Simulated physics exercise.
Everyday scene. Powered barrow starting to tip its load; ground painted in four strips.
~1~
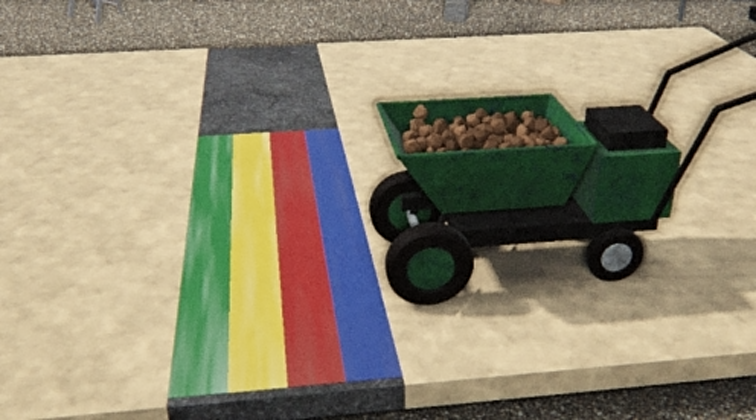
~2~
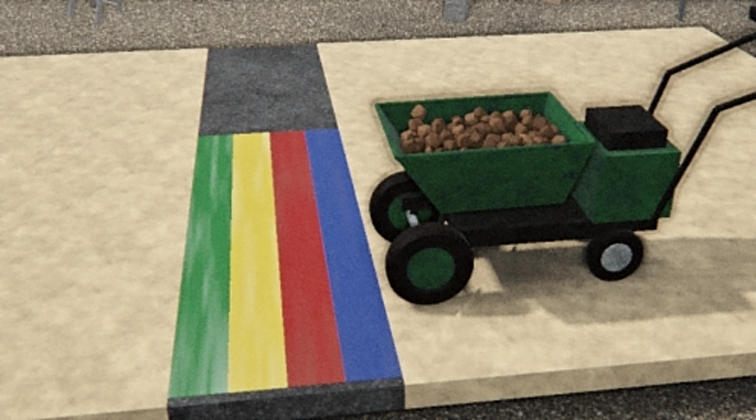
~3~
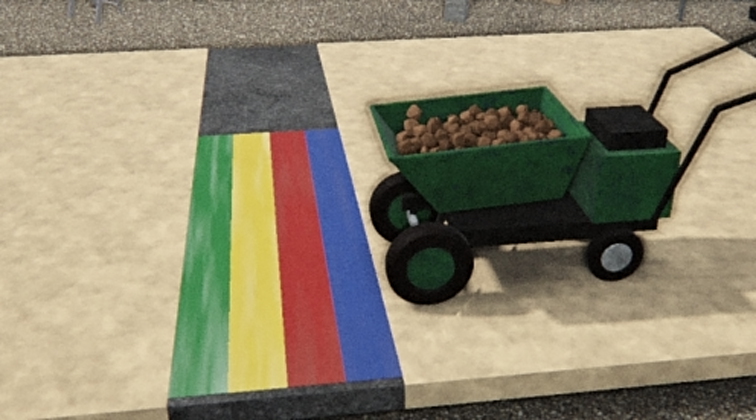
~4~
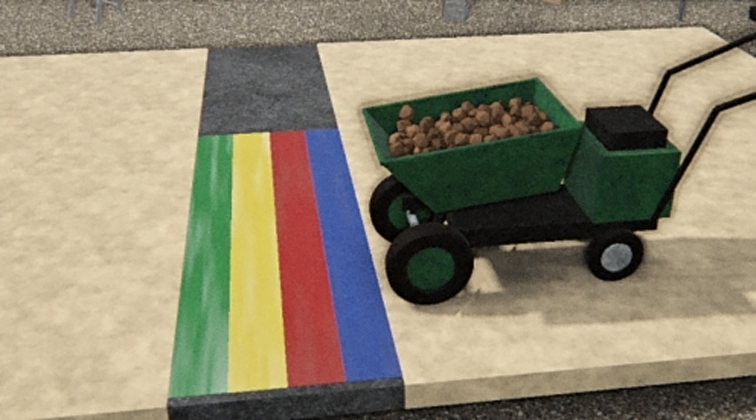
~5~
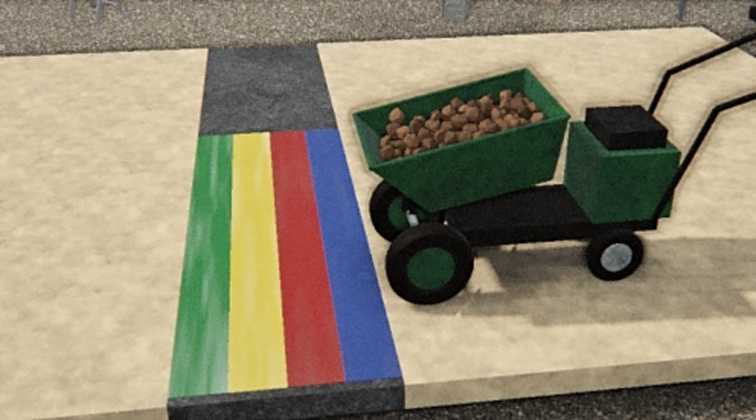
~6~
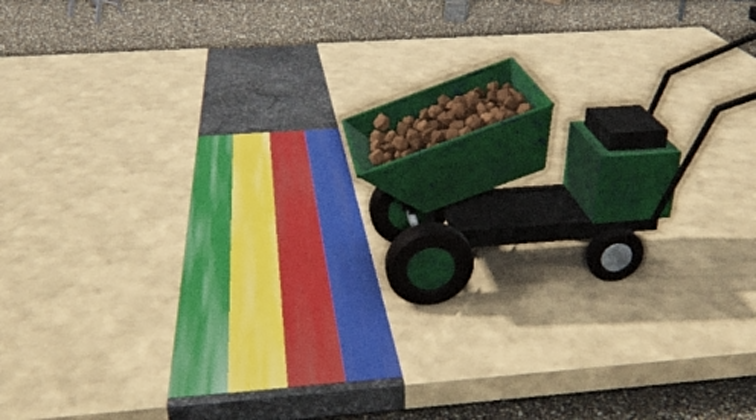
At first, a green powered barrow with its skip full of brown clods stands level to the right of green, yellow, red and blue painted strips. The skip then tilts slowly, its left lip dipping toward the blue strip and its back end rising, while the wheels stay still.
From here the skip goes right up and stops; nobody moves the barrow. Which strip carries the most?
The yellow strip.
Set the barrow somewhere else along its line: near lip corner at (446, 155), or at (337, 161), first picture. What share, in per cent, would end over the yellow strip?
Okay, so the first one ends at 20 % and the second at 20 %.
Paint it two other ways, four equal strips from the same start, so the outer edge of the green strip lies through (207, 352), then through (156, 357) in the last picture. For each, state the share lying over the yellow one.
I'd say about 30 % for the first and about 40 % for the second.
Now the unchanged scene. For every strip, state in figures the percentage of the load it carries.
Blue 0 %, red 20 %, yellow 40 %, green 20 %.
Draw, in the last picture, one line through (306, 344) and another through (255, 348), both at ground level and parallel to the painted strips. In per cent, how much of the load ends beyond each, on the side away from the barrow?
That's 80 per cent for the first and 50 per cent for the second.
Just after the last frame, skip tipped steeply; every one in the skip.
A moment on, skip tipped steeply; the larger part in the skip; just a few over the red strip; about a tenth over the yellow strip; just a few falling.
Further on, skip tipped right over; roughly a quarter in the skip; about a tenth over the red strip; roughly a third over the yellow strip; roughly a quarter over the green strip; about a tenth off the paint.
When it is over, skip tipped right over; about a tenth in the skip; just a few over the blue strip; roughly a quarter over the red strip; roughly a third over the yellow strip; roughly a quarter over the green strip; about a tenth off the paint.
